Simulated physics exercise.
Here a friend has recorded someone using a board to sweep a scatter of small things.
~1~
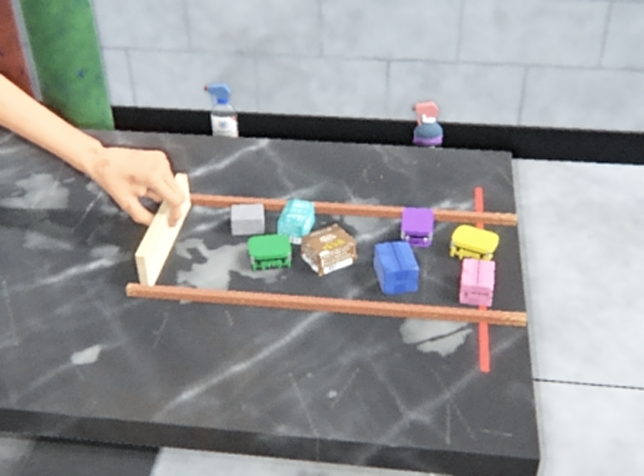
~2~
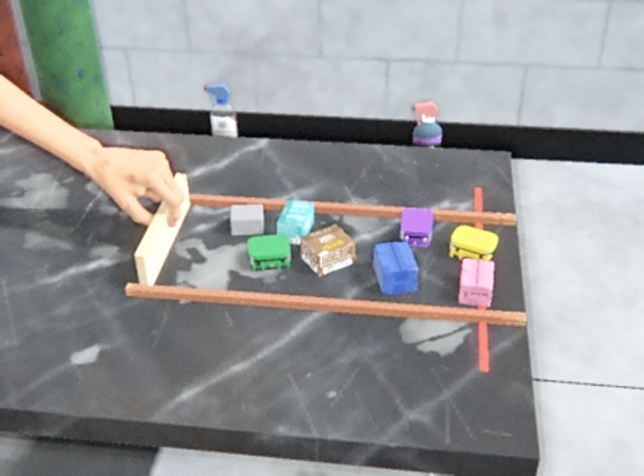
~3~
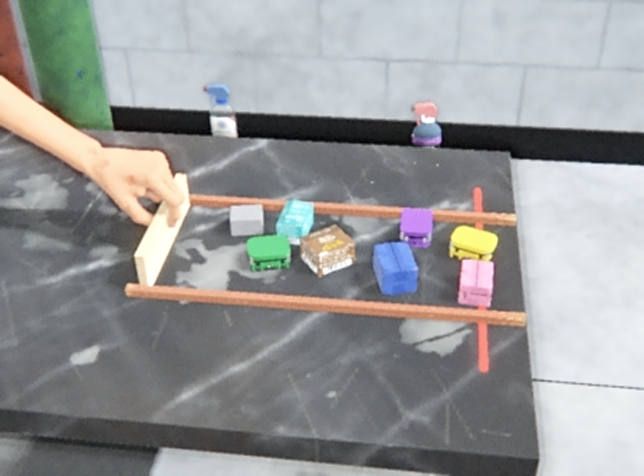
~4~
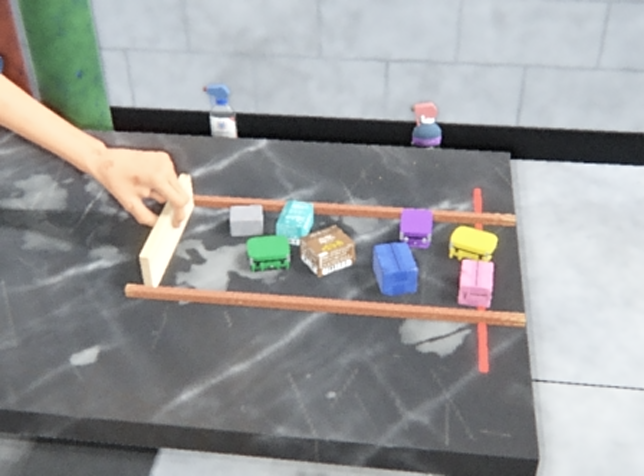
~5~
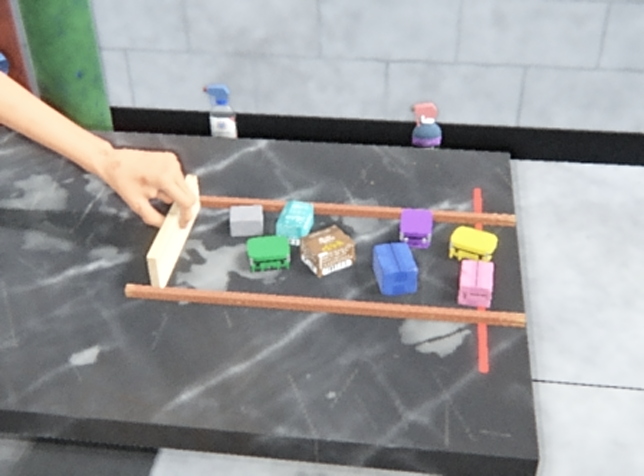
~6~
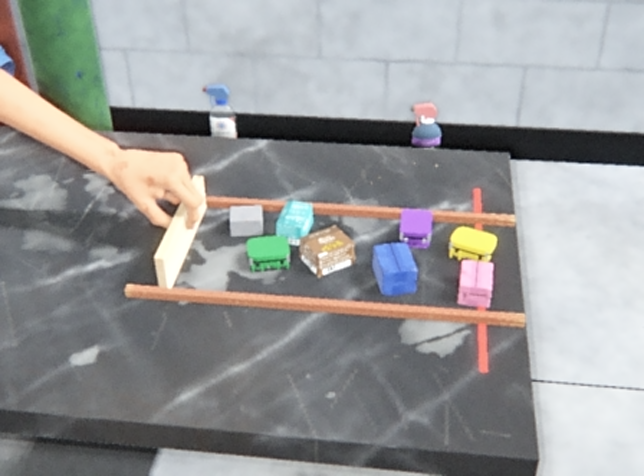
A hand slides a pale board slightly right toward small colorful boxes, which stay still.
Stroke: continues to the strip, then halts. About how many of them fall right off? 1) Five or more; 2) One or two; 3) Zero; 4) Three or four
Five or more.
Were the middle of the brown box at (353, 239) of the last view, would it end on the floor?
It drops.
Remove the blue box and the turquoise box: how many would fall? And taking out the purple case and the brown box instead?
3 and 4.
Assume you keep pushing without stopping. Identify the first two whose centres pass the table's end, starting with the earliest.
In order, first the yellow case, then the purple case.
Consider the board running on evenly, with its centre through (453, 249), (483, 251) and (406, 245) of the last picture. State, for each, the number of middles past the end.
The numbers past the end are 2, 5 and 0.
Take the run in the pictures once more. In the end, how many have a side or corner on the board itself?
3 in contact.
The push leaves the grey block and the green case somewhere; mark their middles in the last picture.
Same order as the question: First (496, 238), second (502, 274).
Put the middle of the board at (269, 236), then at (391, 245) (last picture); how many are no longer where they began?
That makes 4 at the first spot and 8 at the second.
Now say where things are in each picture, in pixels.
Pink box (477, 282); yellow case (474, 246); purple case (417, 228); board (165, 228); tape (481, 267), in the first frame.
Yellow case (474, 247); blue box (395, 268), in the second frame.
Purple case (416, 229); board (164, 229), in the third frame.
Pink box (476, 283); grey block (247, 220), in the fourth frame.
Yellow case (473, 248); brown box (327, 250), in the fifth frame.
Pink box (476, 283); yellow case (473, 248); purple case (416, 229); board (182, 231); tape (480, 268), in the sixth frame.
Early on, none off yet; pink box at rest near (476, 283); yellow case at rest near (473, 248); purple case at rest near (416, 229).
A while later, none off yet; pink box at rest near (478, 284); yellow case travelled a little near (486, 251); purple case travelled about its own width near (458, 227).
Finally, the number that fall off is five or more; lost, turquoise box, brown box, purple case, yellow case and pink box.
